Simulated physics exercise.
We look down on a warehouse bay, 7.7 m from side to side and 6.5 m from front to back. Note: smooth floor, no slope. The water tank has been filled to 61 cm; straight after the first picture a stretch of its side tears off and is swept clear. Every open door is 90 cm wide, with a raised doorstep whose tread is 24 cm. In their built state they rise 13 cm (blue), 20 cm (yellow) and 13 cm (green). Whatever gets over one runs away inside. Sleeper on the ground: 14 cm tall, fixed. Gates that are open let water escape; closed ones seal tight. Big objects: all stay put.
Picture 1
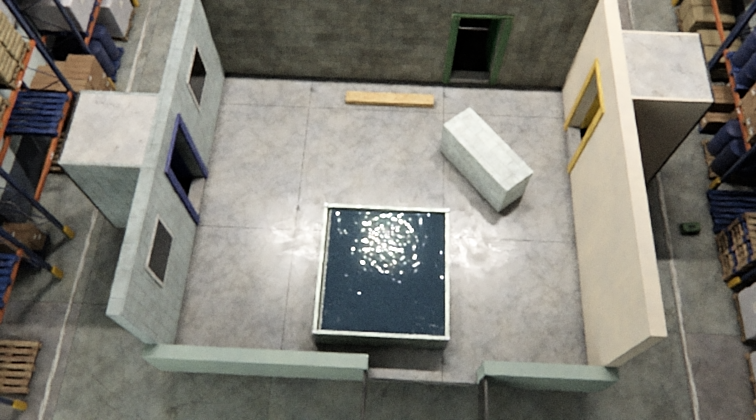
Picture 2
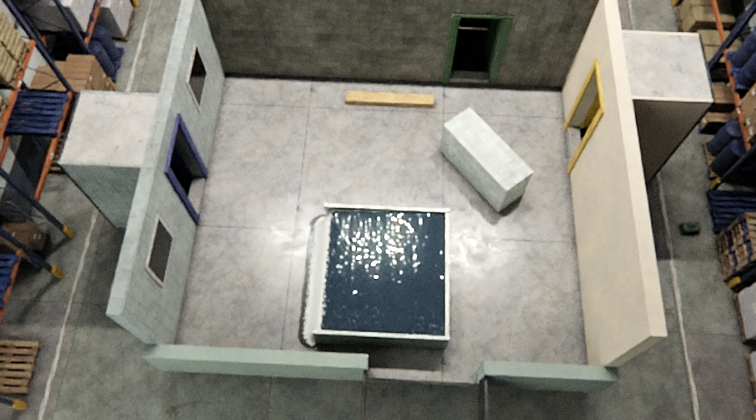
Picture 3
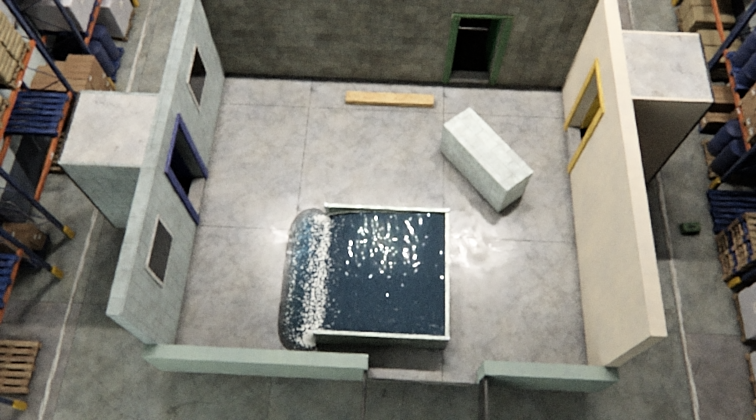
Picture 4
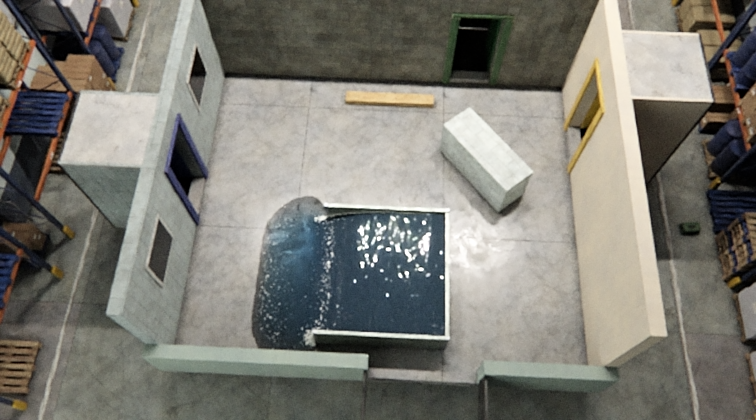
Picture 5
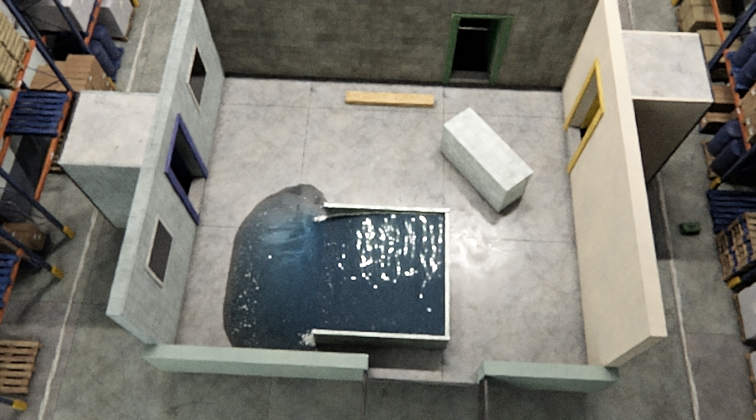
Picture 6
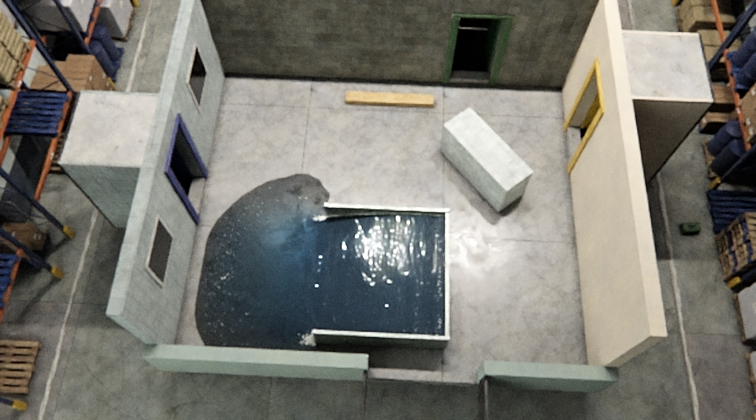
A square tank of dark water stood in a walled warehouse bay until its left side gave way, and the water poured out and spread leftward across the floor in a widening, rounded pool.
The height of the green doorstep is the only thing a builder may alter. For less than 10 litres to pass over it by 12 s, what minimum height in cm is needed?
It would have to be about 6 cm high.
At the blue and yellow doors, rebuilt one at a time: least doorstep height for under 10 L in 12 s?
About 25 cm at blue and 9.0 cm at yellow.
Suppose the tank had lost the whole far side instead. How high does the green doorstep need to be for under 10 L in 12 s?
In that case about 13.5 cm.
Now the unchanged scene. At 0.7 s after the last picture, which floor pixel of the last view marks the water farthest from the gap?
In the last picture, around (209, 161).
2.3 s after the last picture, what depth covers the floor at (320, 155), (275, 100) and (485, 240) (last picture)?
Roughly 0, then 4, then 0 cm.
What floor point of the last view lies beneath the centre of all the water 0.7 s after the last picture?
The balance point sits at roughly (323, 279).
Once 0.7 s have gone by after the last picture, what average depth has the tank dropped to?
Around 36 centimetres.
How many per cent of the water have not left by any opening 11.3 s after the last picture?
Around 92 in a hundred parts remain.
Then, 0.7 s after the last picture water covers 25 % of the floor, deepest (43 cm) near (175, 345); it has not reached the green door.
Then, 2.3 s after the last picture water covers 30 % of the floor, deepest (36 cm) near (175, 345); it has not reached the green door.
Then, 11.3 s after the last picture water covers 95 % of the floor, deepest (14 cm) near (582, 375); 6 cm at the green door, 0 litres in over its 13 cm doorstep.
At the green door as built, the water peaked near 10 cm, 5.3 s after the last picture.
With a doorstep of 4.5 cm, 19 litres would have come in within the 12 s; with 7.5 cm, 3 litres. So under 10 litres takes about 6 cm.
